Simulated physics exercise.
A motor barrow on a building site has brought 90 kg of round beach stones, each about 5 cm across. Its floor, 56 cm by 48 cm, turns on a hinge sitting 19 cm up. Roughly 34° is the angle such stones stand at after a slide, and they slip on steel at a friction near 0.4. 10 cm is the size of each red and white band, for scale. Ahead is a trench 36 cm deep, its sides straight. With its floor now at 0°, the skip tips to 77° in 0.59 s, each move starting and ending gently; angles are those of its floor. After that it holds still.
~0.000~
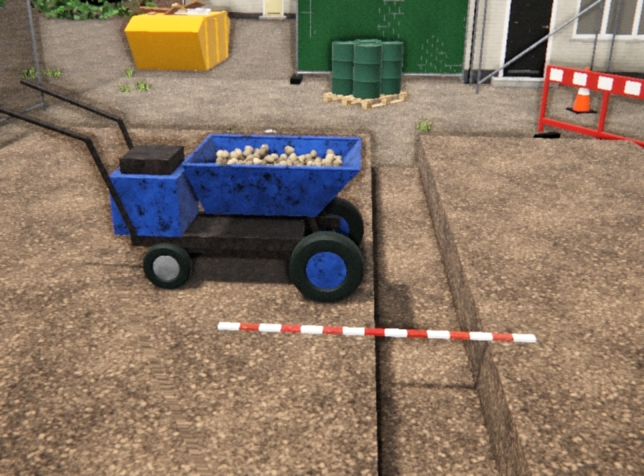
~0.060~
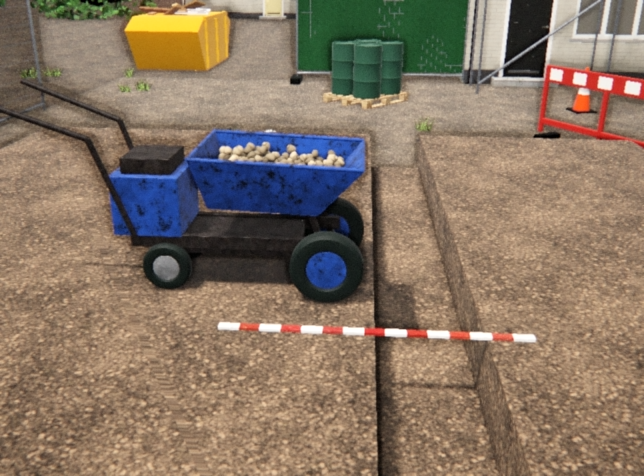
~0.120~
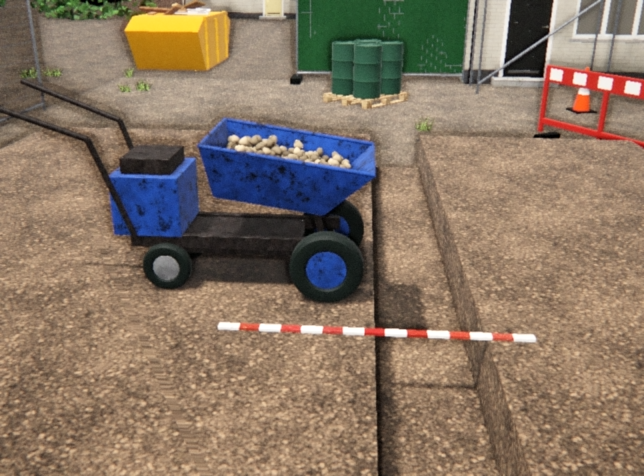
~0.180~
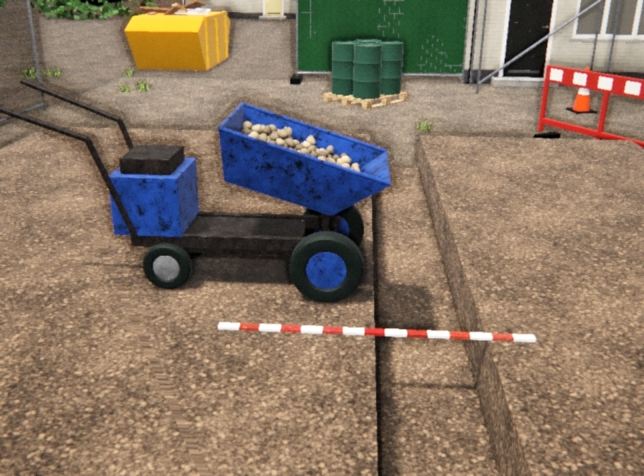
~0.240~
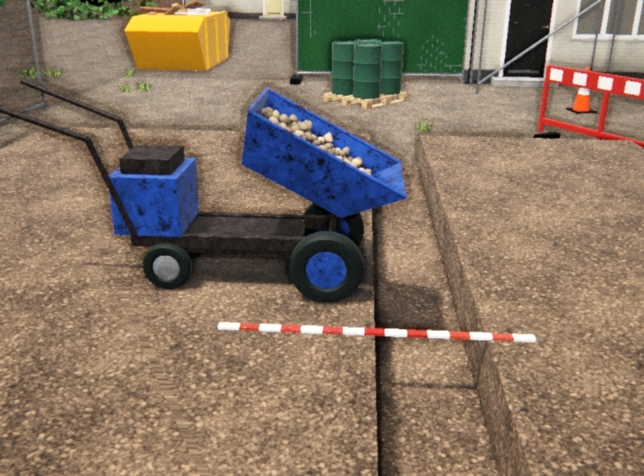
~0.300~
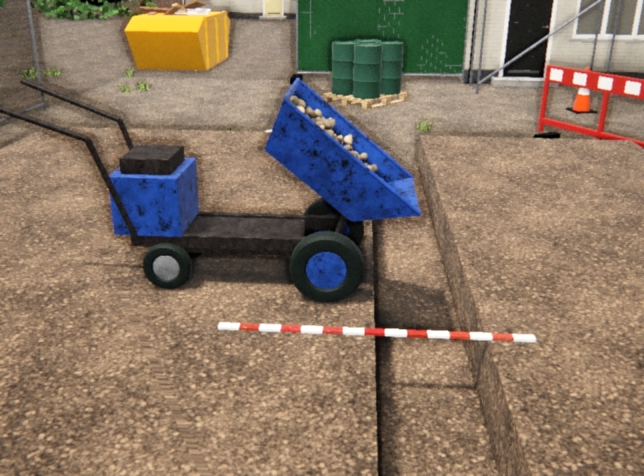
A blue skip full of round, pale stones tilts on a motor barrow at a building site, seen from slightly above and side-on by a still camera. The barrow, with black handles at left, stands beside a straight-sided trench crossed by a red-and-white pole, with a yellow container, green barrels and red barrier behind. The skip's left end rises steadily, slowly at first, then faster, until it slopes steeply down rightward over the trench.
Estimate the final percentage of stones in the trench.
I would say 41 percent.
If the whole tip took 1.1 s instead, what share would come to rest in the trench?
Then some 55 per cent would.
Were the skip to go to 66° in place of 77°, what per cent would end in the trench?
In that case some 35 per cent.
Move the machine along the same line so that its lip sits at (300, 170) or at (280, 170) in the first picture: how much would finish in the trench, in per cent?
About 95 per cent from the first spot, about 100 from the second.
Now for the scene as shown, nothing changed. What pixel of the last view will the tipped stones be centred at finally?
About (494, 281).
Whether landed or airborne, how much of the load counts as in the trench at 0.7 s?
About 25 per cent by then.
After 0.4 s the floor is at 65°; 100 % in the skip; the foremost stones are at (414, 223).
After 0.7 s the floor is at 77°; 56 % in the skip, 25 % in the trench, 19 % past the trench; the foremost stones are at (495, 270).
After 1.0 s the floor is at 77°; 0 % in the skip, 40 % in the trench, 60 % past the trench; the foremost stones are past the picture's edge.
After 3.0 s the floor is at 77°; 0 % in the skip, 41 % in the trench, 59 % past the trench; the foremost stones are past the picture's edge.
